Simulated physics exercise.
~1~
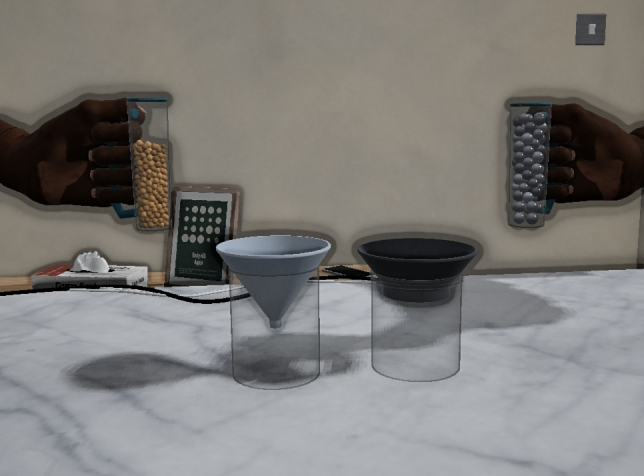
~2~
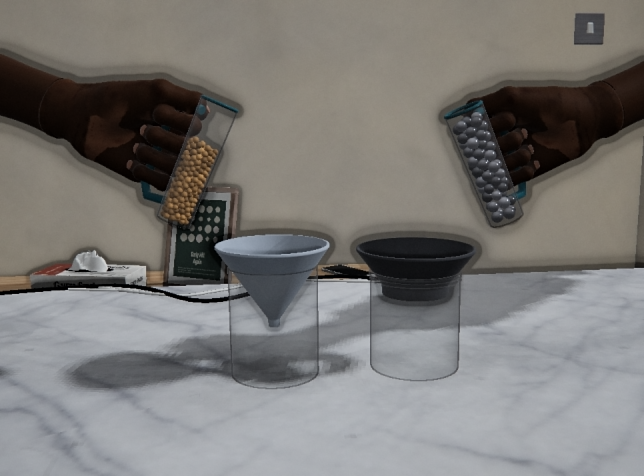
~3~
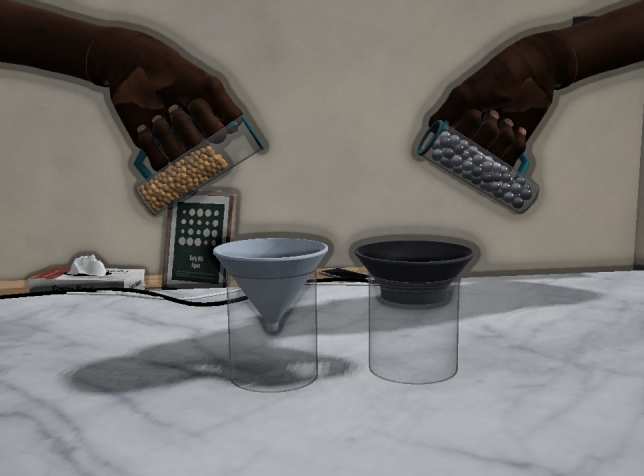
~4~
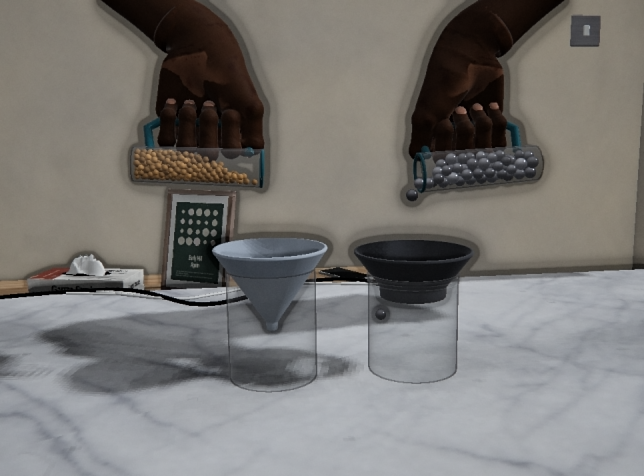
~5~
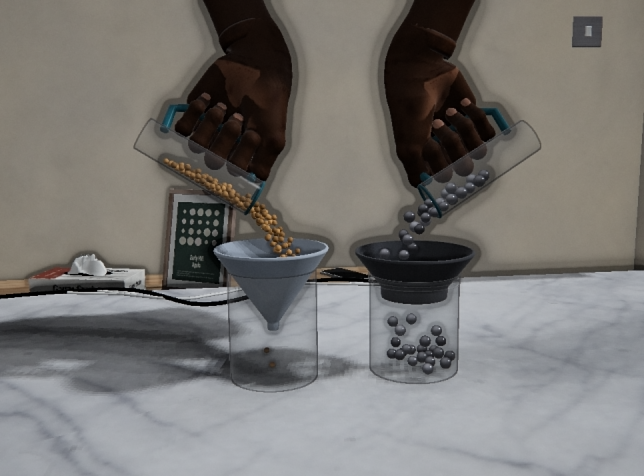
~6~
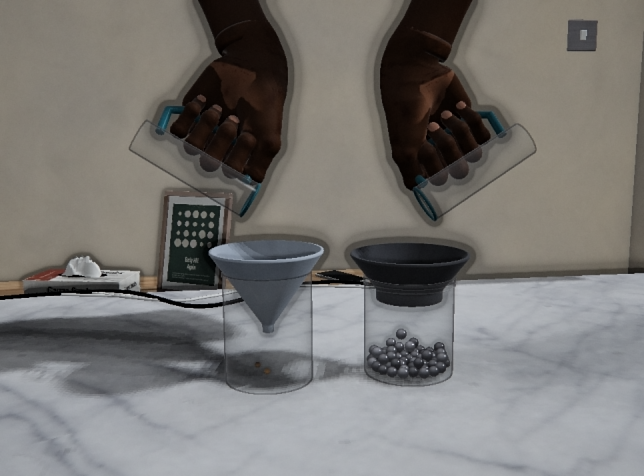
Two hands tipping cups of small pieces into funnels, the left funnel clogging while the right jar collects all its grey balls.
